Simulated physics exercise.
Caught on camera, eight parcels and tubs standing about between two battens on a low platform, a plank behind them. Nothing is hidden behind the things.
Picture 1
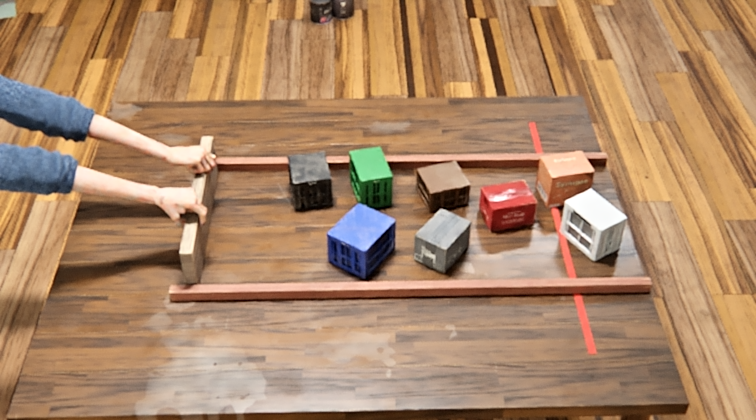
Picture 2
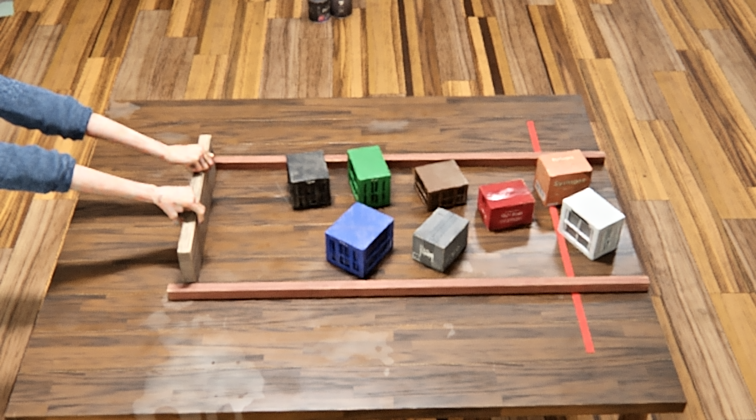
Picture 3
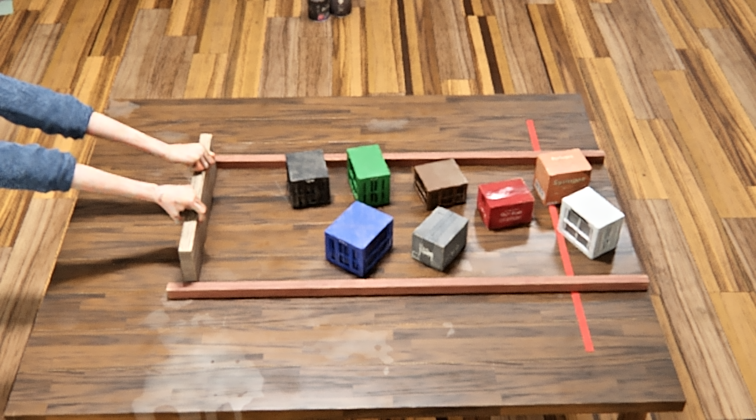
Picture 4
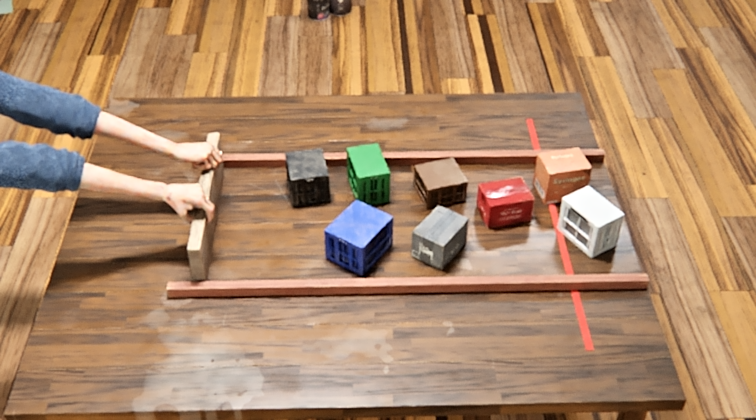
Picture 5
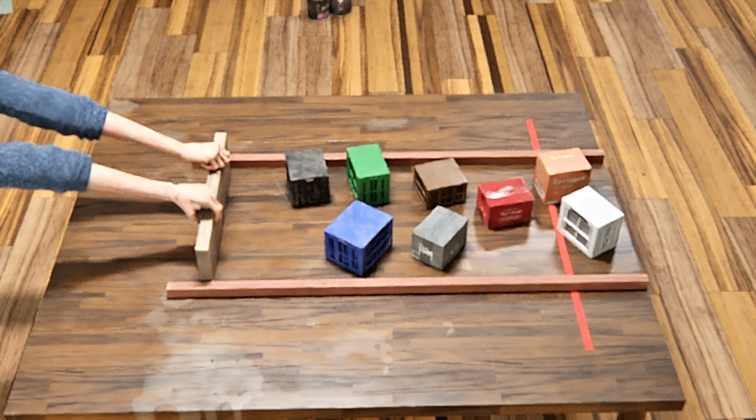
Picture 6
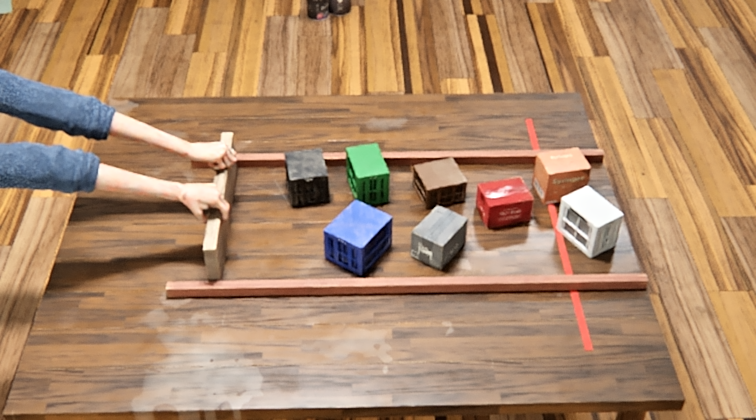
At the start, two hands grip an upright plank at the left of a low wooden platform, behind eight colored crates and boxes standing between two reddish battens. The hands then slide the plank a short way right, toward the black and blue crates, without touching them, while all eight stay put.
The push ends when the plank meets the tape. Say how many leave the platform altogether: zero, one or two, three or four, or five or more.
The number that fall off is three or four.
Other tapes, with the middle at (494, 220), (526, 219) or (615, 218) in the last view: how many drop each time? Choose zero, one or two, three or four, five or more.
One after another: Either one or two; either one or two; 5 or more.
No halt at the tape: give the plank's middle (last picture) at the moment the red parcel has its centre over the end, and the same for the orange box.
For the red parcel at (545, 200), for the orange box at (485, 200).
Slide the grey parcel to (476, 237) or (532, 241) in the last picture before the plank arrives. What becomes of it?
In turn it remains up; does not fall.
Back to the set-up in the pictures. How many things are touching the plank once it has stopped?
It touches 2.
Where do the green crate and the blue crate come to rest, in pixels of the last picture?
Near (600, 169) and (584, 224).
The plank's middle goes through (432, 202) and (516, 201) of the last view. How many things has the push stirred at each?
8 and 8.
A little later, none off yet; white crate at rest near (589, 222); orange box at rest near (561, 176); red parcel at rest near (504, 202).
Next, none off yet; white crate shifted a little near (601, 230); orange box shifted a little near (576, 177); red parcel shifted about its own width near (556, 210).
When it is over, the number that fall off is three or four; down, brown crate, red parcel, orange box and white crate.
